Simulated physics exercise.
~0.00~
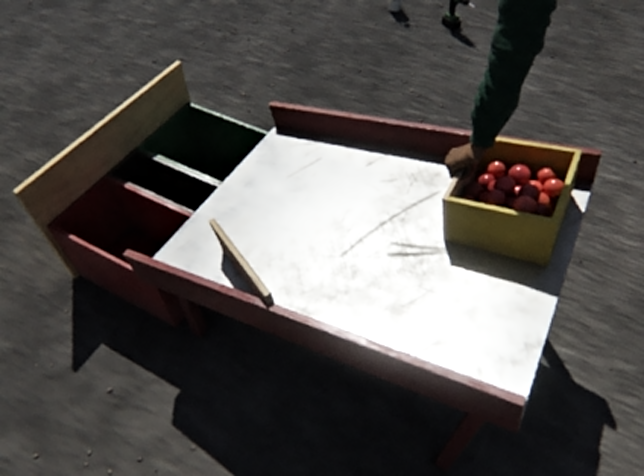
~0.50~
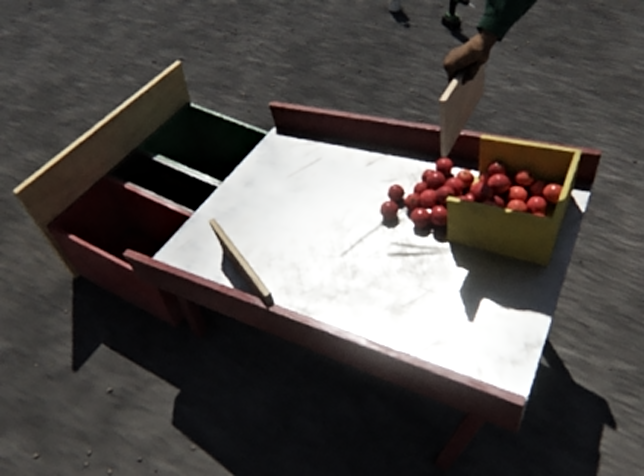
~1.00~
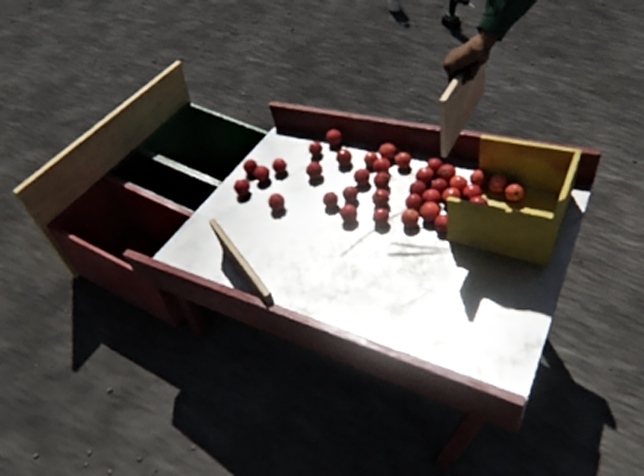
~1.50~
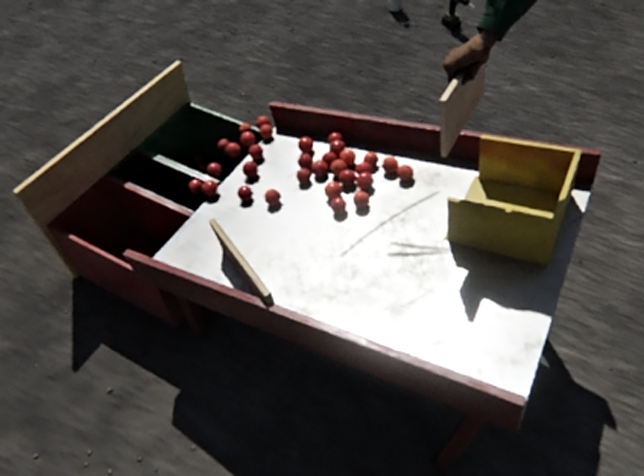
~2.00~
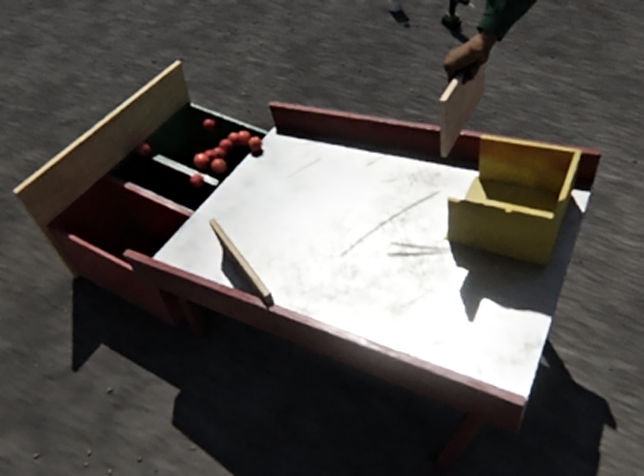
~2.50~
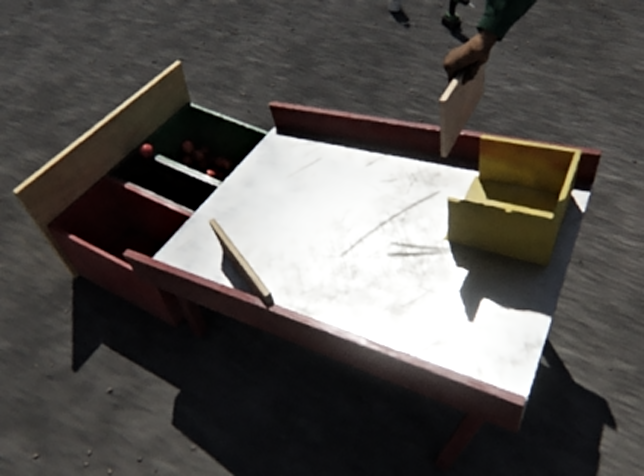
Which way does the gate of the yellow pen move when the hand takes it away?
The gate moves up, and the hand then keeps holding it above the table.
